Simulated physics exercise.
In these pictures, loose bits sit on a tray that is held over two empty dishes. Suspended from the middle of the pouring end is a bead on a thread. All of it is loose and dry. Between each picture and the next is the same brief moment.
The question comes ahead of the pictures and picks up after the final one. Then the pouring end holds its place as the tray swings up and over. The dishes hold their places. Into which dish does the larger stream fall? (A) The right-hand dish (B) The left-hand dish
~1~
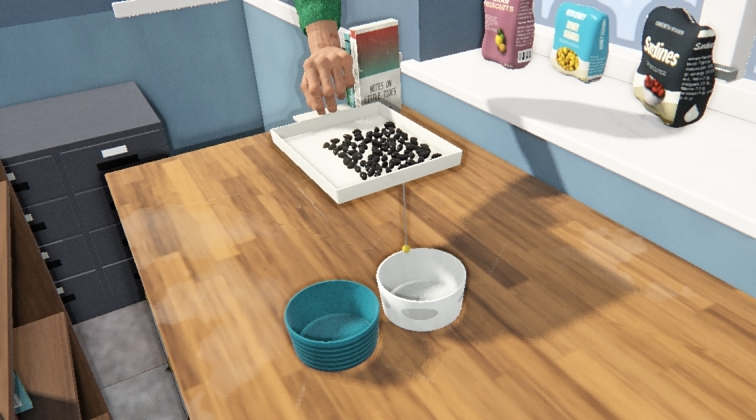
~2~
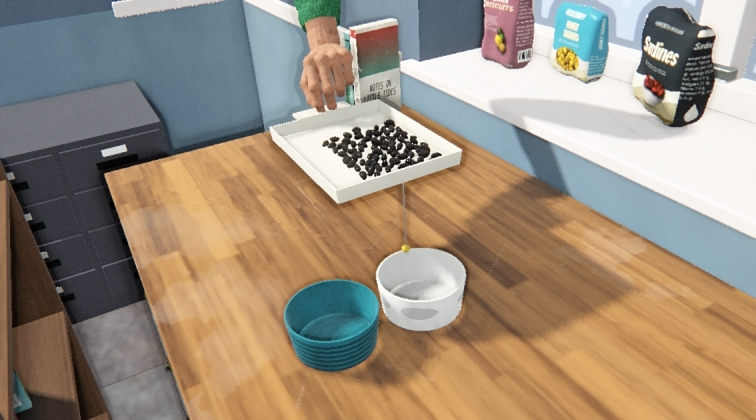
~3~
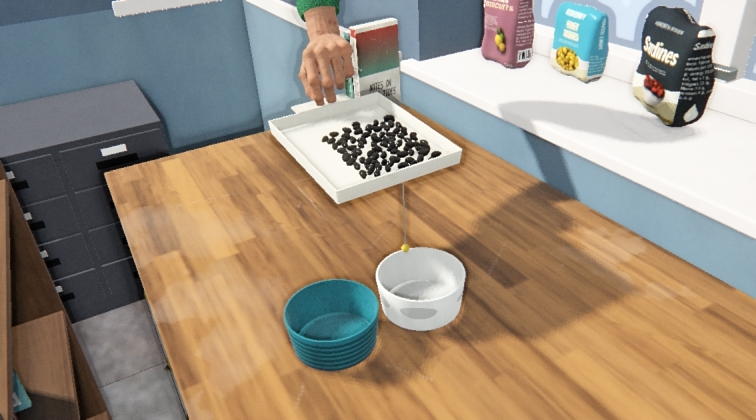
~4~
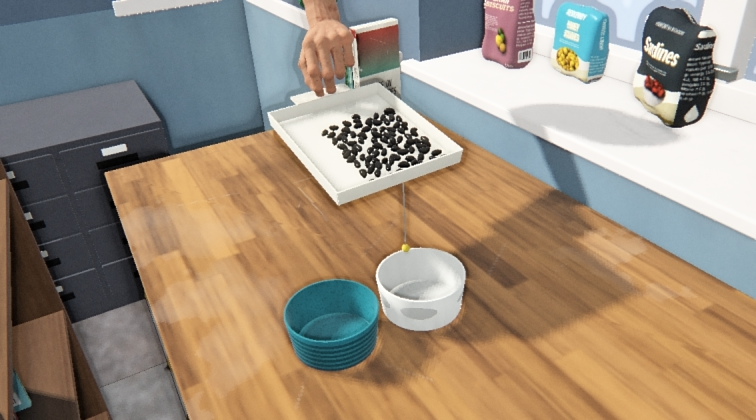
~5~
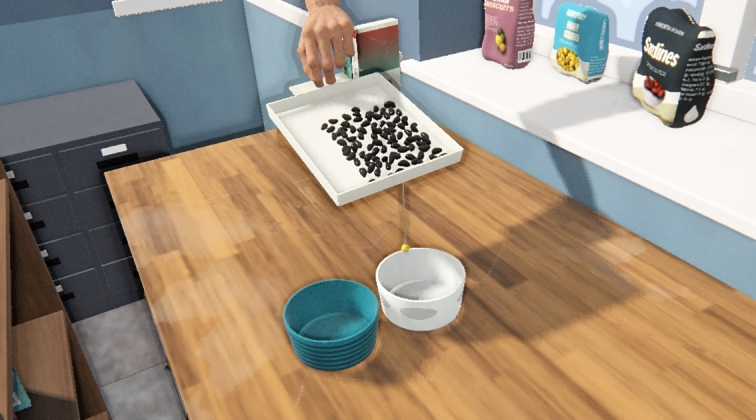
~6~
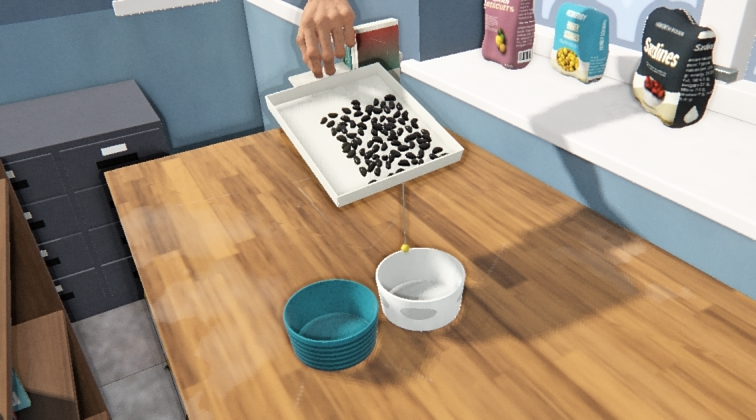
A, the right-hand dish.
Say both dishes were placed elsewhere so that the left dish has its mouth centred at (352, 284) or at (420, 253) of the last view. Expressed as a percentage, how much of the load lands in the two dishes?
You'd get 40 per cent first and 10 per cent second.
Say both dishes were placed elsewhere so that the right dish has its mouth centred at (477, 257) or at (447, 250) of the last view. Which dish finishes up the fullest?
First place: The leftmost dish. Second place: The leftmost dish.
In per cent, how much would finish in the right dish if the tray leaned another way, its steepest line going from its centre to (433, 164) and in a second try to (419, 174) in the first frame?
Near 10 % and, after that, 50 %.
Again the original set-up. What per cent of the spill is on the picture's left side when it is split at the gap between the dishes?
That comes to about 30 per cent of the pieces.
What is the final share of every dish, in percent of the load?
Final share: Left dish at 20 per cent, right dish at 70 per cent.
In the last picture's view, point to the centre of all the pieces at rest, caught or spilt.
Last view, resting centre - approx. (417, 310).
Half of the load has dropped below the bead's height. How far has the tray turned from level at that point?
Somewhere near 115 degrees, I'd say.
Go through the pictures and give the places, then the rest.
The first frame shows corners of the pouring end near (337, 189) and (460, 151), level; middle of the load near (377, 154), black beans; left dish near (355, 351); right dish near (446, 311); bead on its thread near (406, 249).
The second frame shows corners of the pouring end near (337, 189) and (460, 150), level; middle of the load near (376, 153).
The third frame shows corners of the pouring end near (337, 190) and (460, 149), tipped barely, lowest at the left corner; middle of the load near (376, 150).
The fourth frame shows corners of the pouring end near (338, 192) and (461, 149), tipped a little, lowest at the left corner; middle of the load near (376, 147).
The fifth frame shows corners of the pouring end near (338, 194) and (461, 149), tipped a little, lowest at the left corner; middle of the load near (376, 143).
The sixth frame shows corners of the pouring end near (338, 195) and (461, 149), tipped clearly, lowest at the left corner; middle of the load near (376, 140); left dish near (354, 350); right dish near (445, 311).
Shortly afterwards, tray tipped steeply; the whole lot on the tray.
Next, tray tipped past a quarter turn; all but a few on the tray; only a few in the air.
Some moments later, tray tipped past a quarter turn; near a quarter in the left dish; near two thirds in the right dish; near a quarter outside both.
In the end, tray tipped past a quarter turn; near a quarter in the left dish; near two thirds in the right dish; near a quarter outside both.
